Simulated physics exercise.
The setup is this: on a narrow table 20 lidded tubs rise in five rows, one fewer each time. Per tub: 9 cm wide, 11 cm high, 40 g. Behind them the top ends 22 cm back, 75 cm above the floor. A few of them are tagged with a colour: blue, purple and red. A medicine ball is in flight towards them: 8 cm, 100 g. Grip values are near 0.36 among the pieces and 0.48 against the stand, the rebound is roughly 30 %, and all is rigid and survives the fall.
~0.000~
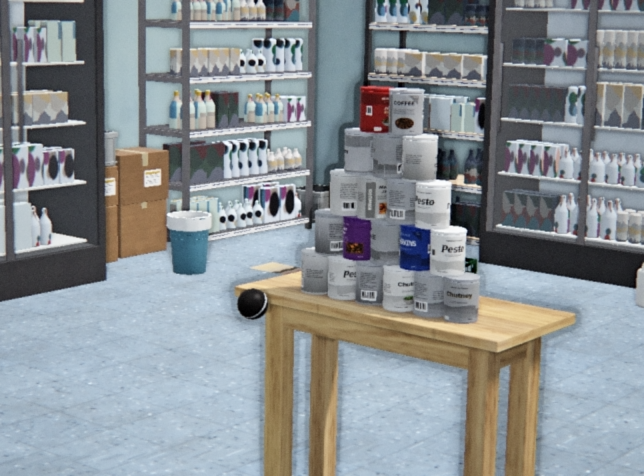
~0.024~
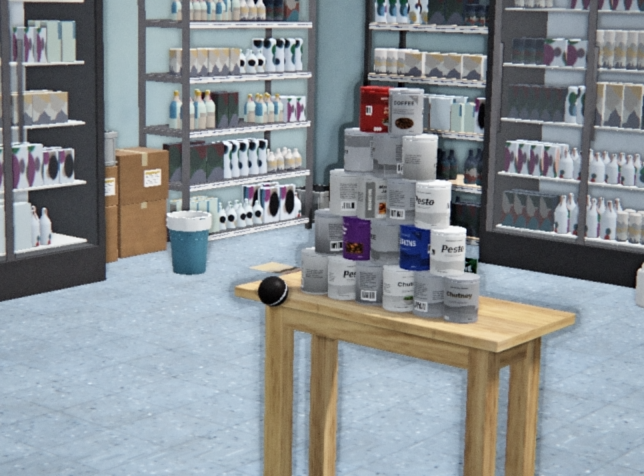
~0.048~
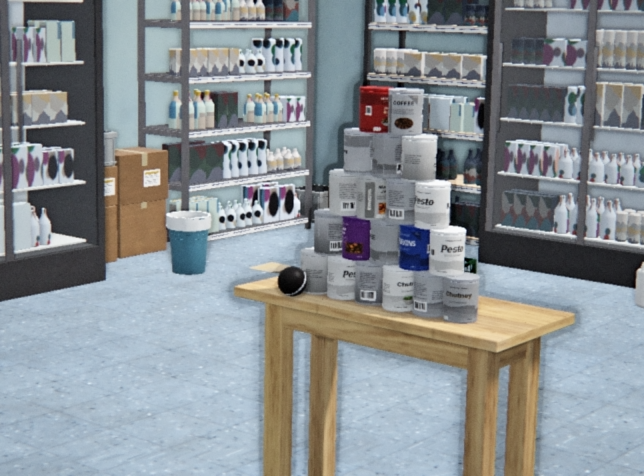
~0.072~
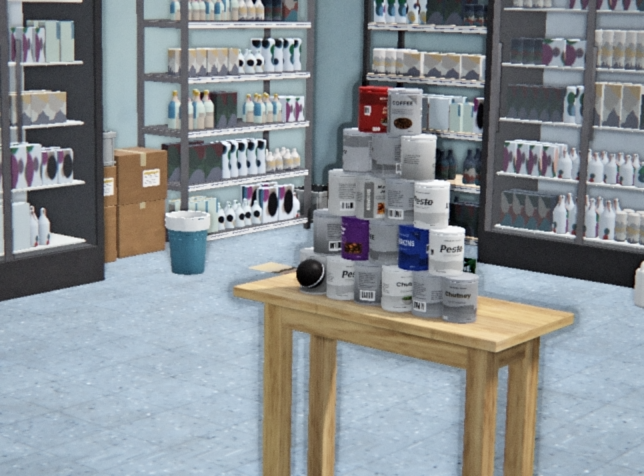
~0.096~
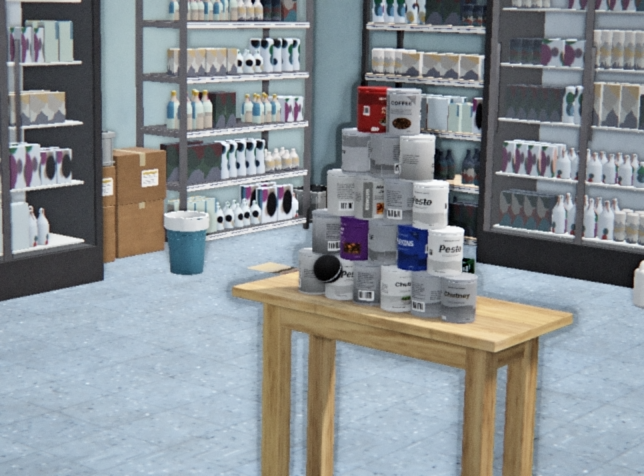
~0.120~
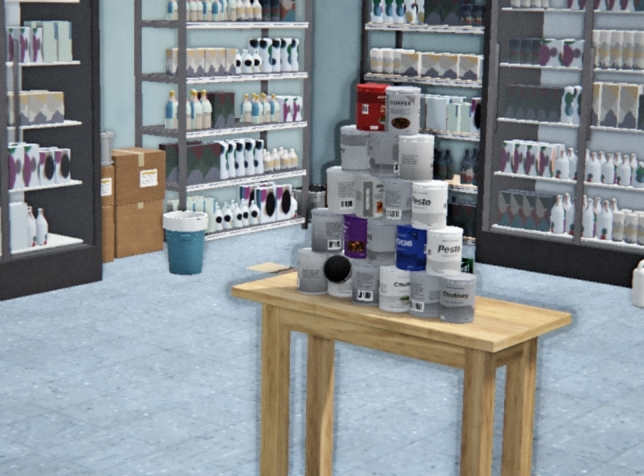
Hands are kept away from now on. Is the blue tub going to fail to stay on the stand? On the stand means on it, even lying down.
No, it ends up fine.
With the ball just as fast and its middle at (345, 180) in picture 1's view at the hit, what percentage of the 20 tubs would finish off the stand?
Then it would be 20 %.
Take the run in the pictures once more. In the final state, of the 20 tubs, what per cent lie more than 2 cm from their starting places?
Displaced: 50 %.
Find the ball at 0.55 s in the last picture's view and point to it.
Around (370, 273).
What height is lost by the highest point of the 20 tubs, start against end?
Drop: Around 12 cm.
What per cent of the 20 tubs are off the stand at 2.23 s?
By that time it is 20 percent.
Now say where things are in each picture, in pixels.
In the first frame (pixels give the middle of a visible side; the camera pans a little), ball (253, 304) 33 cm from contact, 3.2 m/s; blue tub (405, 248); red tub (367, 110); purple tub (350, 239); none has stirred.
The second frame shows ball (273, 291) 25 cm from contact, 3.2 m/s; blue tub (404, 248).
The third frame shows ball (292, 281) 18 cm from contact, 3.1 m/s; blue tub (404, 248).
The fourth frame shows ball (311, 274) 10 cm from contact, 3.1 m/s; blue tub (403, 248).
The fifth frame shows ball (328, 269) 28 mm from contact, 3.1 m/s; blue tub (402, 248).
The sixth frame shows ball (338, 269) after contact, 1.1 m/s; blue tub (401, 248); purple tub (351, 237) 4° from how it stood; red tub (363, 109); movement in 7 of them.
After 0.55 s, ball still moving; 1 of the 20 tubs off the stand; blue tub unmoved; red tub 62° from how it stood, 7 cm lower.
After 1.25 s, ball still moving; 3 of the 20 tubs off the stand; blue tub unmoved; red tub on its side.
After 2.23 s, ball still moving; 4 of the 20 tubs off the stand; blue tub unmoved; purple tub upside down.
In the end (2.8 s), ball rolling away; 6 of the 20 tubs off the stand; blue tub unmoved; purple tub upside down; red tub on its side. From the last view, middles, blue tub near (414, 246).
